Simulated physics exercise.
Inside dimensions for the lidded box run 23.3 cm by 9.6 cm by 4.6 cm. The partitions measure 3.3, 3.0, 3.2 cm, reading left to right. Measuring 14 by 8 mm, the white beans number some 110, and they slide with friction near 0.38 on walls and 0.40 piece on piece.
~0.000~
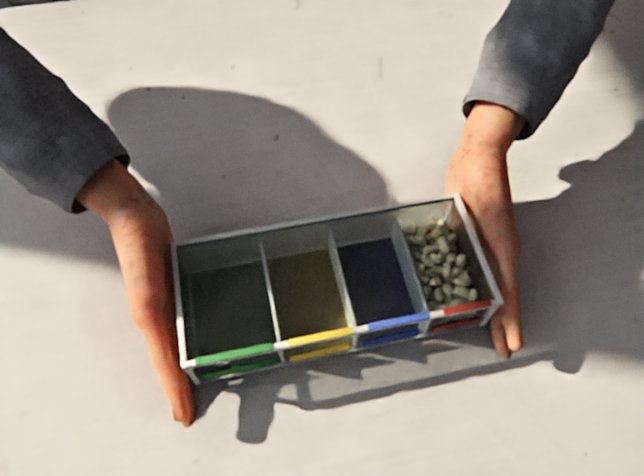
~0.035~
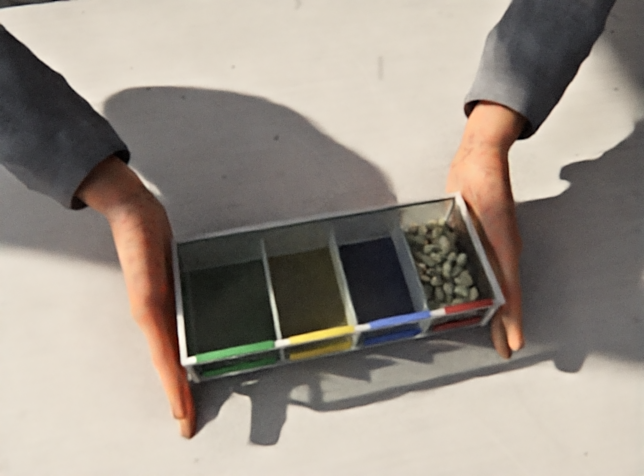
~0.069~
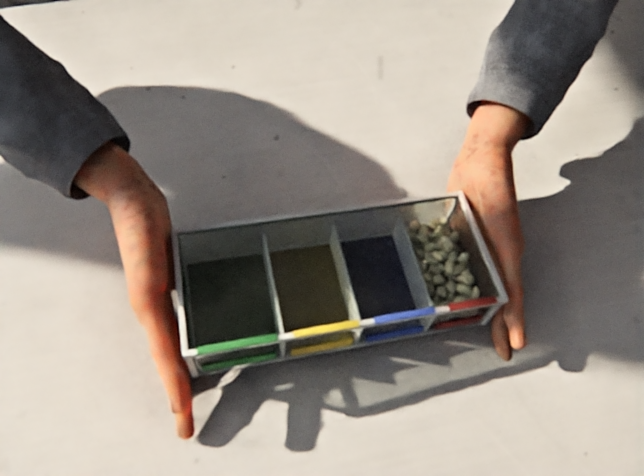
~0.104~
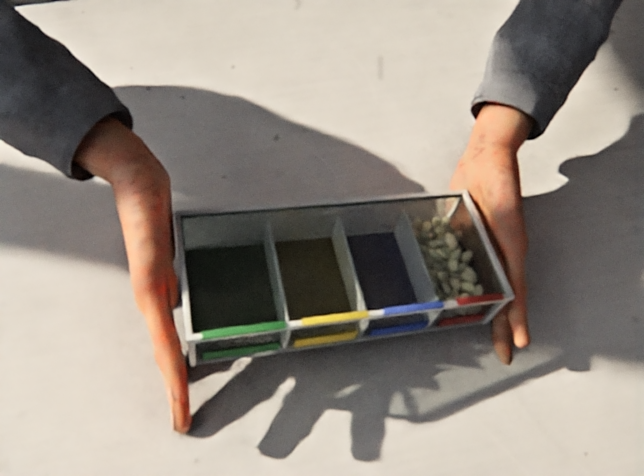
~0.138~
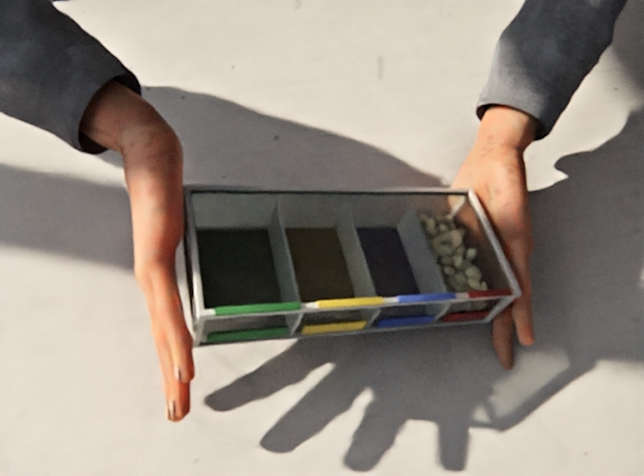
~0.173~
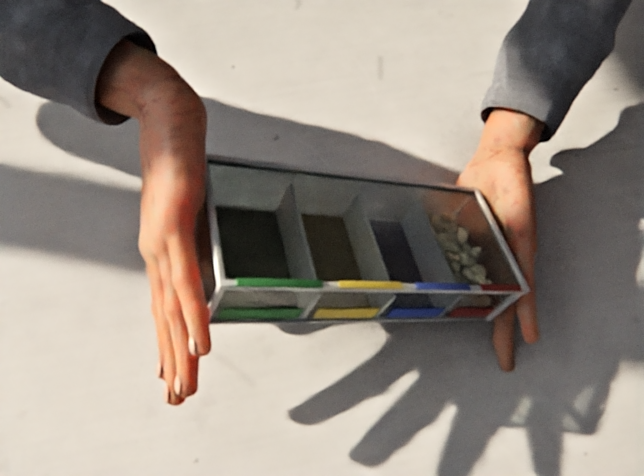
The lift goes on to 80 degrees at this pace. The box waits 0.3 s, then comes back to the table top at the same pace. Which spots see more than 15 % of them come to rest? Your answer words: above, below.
Red - above; blue - below; green - below; yellow - below.
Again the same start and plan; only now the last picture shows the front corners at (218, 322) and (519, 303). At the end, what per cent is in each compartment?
The compartments end with red 100 per cent, blue 0 per cent, green 0 per cent and yellow 0 per cent.
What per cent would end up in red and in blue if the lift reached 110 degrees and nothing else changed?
Red 100 %, blue 0 %.
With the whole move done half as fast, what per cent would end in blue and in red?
Final per cent - blue: 0, red: 100.
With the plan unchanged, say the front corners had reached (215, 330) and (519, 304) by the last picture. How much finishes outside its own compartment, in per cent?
Some 0 %.
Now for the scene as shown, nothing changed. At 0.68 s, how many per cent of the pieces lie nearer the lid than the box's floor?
30 per cent, give or take.
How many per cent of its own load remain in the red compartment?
Roughly 100 per cent.
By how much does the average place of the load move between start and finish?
Around 0.5 centimetres.
Then, at 0.68 s, tilt 80 degrees; red 100 %.
Then, at 1.01 s, tilt 47 degrees; red 100 %.
After 1.44 s, tilt 0 degrees; red 100 %.
In the end, at 1.7 s, red 100 %, blue 0 %, green 0 %, yellow 0 %.
